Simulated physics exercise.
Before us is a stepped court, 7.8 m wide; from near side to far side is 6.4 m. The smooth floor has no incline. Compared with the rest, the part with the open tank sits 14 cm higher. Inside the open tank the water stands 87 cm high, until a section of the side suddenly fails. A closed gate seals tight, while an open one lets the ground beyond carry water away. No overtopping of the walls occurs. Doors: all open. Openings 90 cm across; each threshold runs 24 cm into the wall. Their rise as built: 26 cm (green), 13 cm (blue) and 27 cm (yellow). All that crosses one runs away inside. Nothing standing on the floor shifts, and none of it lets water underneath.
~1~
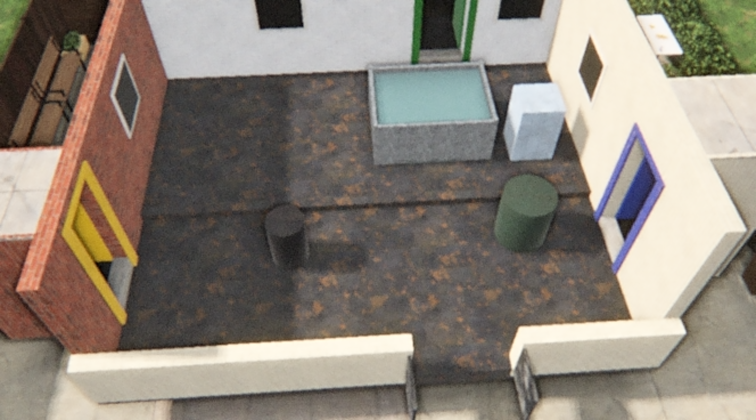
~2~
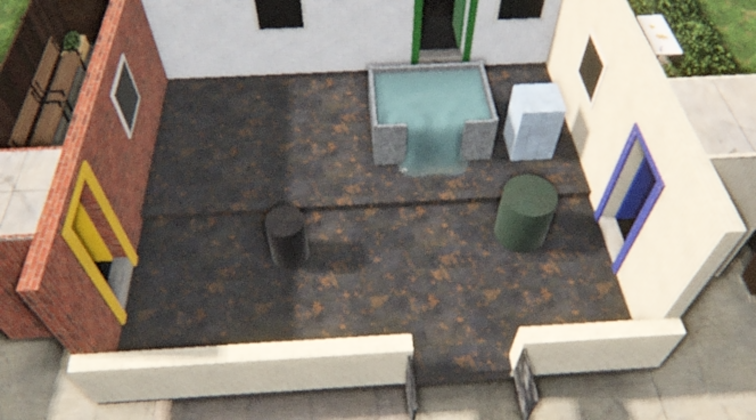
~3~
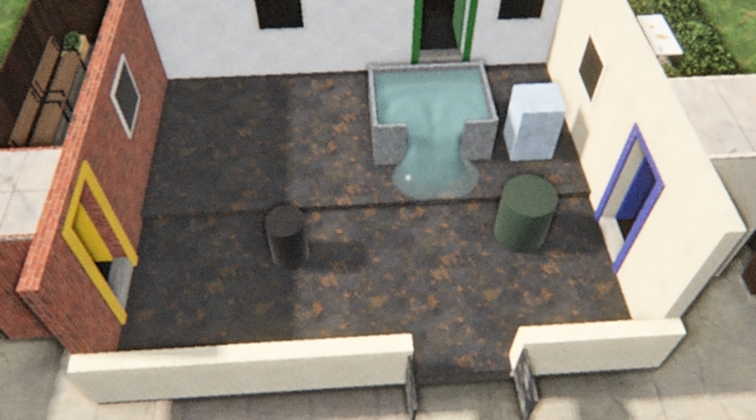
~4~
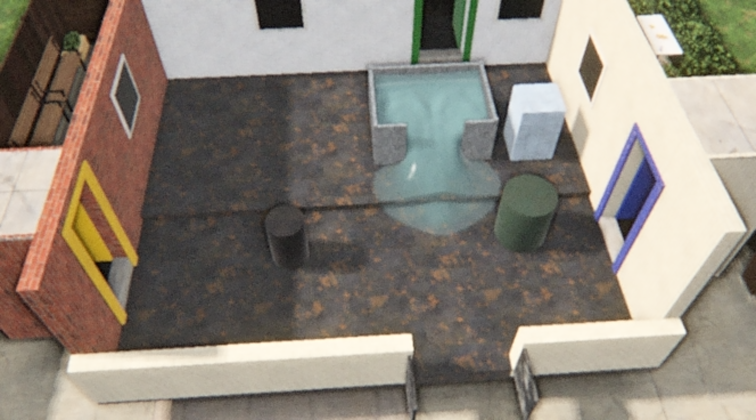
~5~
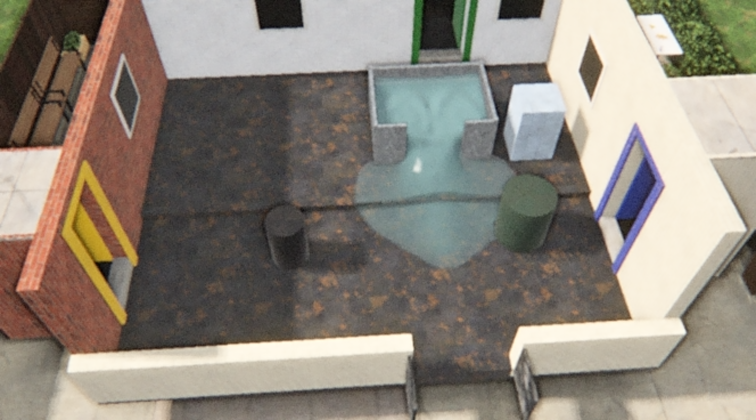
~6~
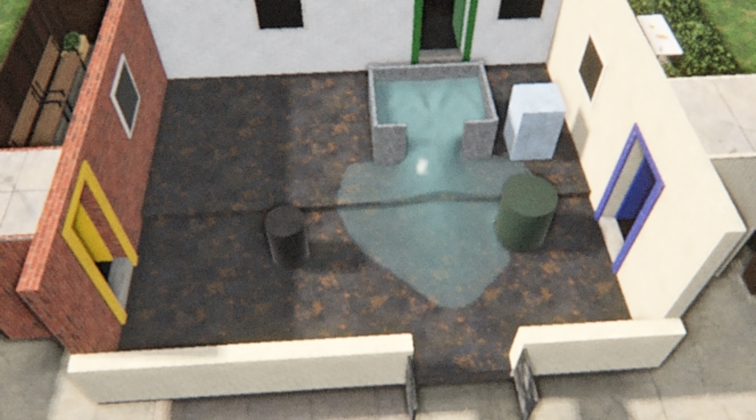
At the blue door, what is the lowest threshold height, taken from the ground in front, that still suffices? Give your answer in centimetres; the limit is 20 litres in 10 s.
Roughly 8.5 cm above the ground.
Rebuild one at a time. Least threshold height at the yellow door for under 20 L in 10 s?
Yellow door - some 5.5 centimetres.
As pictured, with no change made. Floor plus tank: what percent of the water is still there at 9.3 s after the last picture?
Share still there: Approx. 56 percent.
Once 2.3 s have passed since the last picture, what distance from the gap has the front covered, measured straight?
Around 6.4 m out.
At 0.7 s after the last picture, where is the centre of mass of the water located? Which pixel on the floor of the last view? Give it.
Centre of mass: About (433, 175) px.
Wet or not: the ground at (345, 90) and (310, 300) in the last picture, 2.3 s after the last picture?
First spot untouched, second spot awash.
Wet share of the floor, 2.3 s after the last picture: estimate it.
Roughly 40 percent of the floor.
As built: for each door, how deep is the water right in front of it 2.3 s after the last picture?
In cm: Green 0, blue 10, yellow 0.
Then, 0.7 s after the last picture water covers 30 % of the floor, deepest (37 cm) near (431, 168); it has not reached the blue door.
Then, 2.3 s after the last picture water covers 40 % of the floor, deepest (23 cm) near (112, 379); 10 cm at the blue door, 0 litres in over its 13 cm threshold.
Then, 9.3 s after the last picture water covers 50 % of the floor, deepest (10 cm) near (150, 376); 5 cm at the blue door, 1 litre in over its 13 cm threshold.
At the blue door as built, the water peaked near 13 cm, 2.9 s after the last picture.
With a threshold of 7 cm, 34 litres would have come in within the 10 s; with 10 cm, 8 litres. So under 20 litres takes about 8.5 cm.
